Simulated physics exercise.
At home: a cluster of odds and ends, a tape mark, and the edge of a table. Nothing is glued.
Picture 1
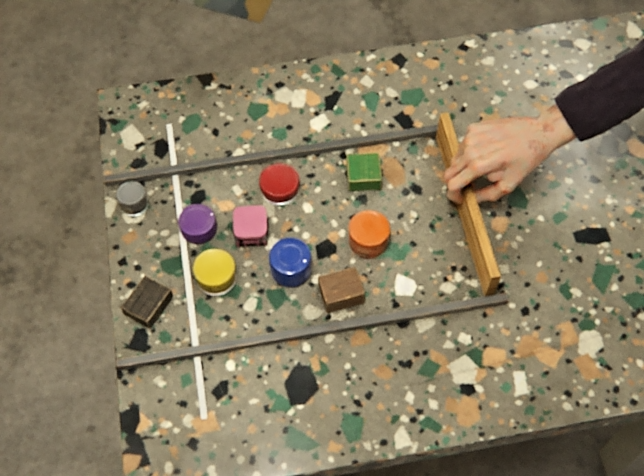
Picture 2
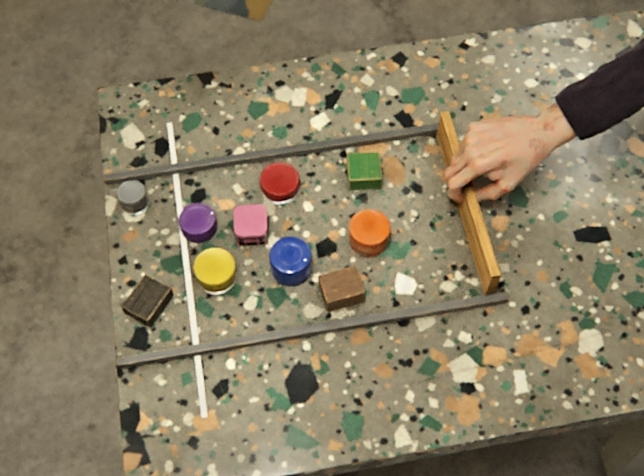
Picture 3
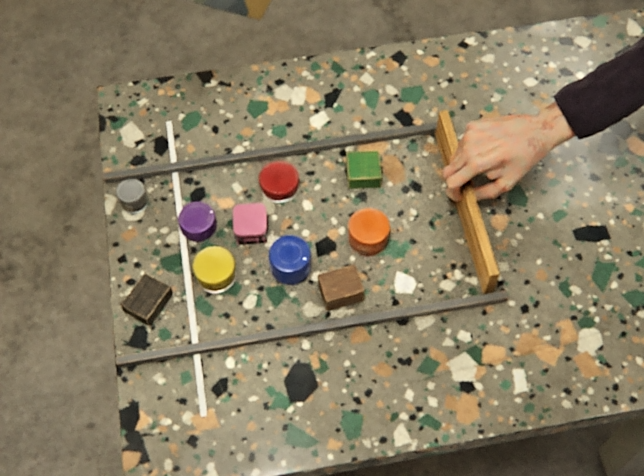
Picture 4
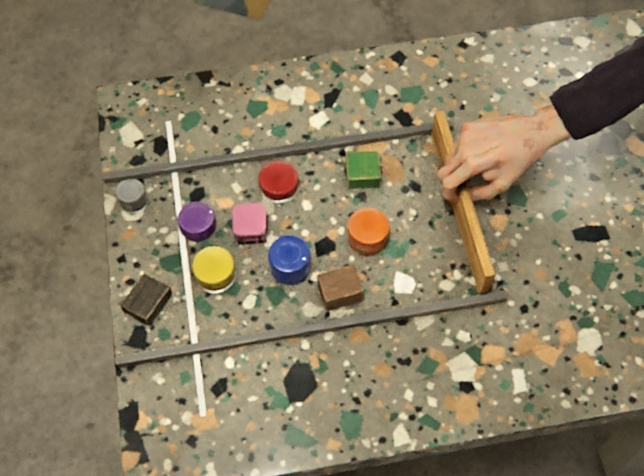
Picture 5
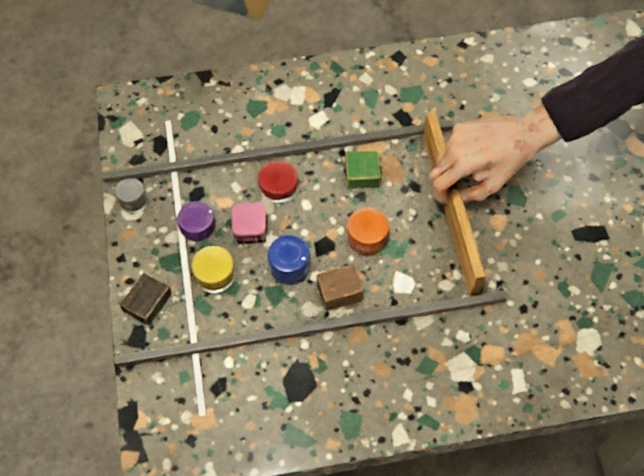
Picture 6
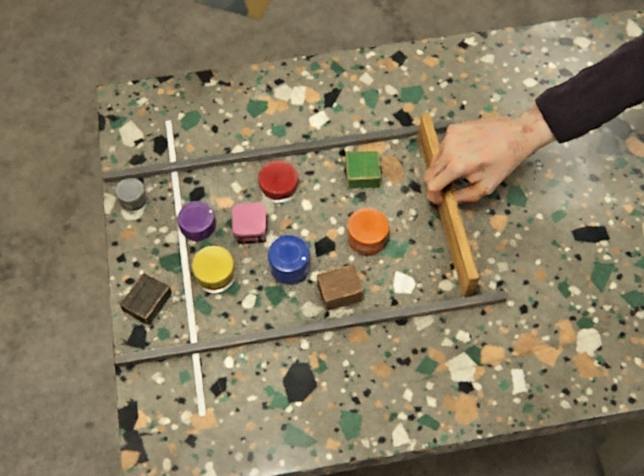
A hand slid a wooden board slightly to the left between two grey strips on a speckled tabletop, while the colourful lids and small blocks scattered near a white tape line stayed put.
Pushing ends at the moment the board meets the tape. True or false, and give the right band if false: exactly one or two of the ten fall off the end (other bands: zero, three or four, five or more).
True.
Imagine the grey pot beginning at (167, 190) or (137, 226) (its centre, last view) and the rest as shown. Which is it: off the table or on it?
Order of tries: Off, off.
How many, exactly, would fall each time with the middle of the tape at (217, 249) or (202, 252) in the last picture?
The first gives 0 and the second gives 0.
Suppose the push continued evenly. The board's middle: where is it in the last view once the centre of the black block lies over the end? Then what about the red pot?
Black block: (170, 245); red pot: (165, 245).
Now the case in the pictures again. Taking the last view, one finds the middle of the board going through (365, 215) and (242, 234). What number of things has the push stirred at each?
By then 2, and 8.
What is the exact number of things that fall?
Tally: 1.
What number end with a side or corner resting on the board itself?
It's 4.
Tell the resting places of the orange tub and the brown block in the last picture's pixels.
The orange tub stops around (163, 257); the brown block around (172, 329).
Soon after, none off yet; grey pot at rest near (132, 196); black block at rest near (146, 299); purple lid at rest near (197, 221).
After that, none off yet; grey pot moving near (126, 197); black block moving near (138, 305); purple lid displaced about its own width near (145, 220).
In the end, the number that fall off is one or two; gone, grey pot.
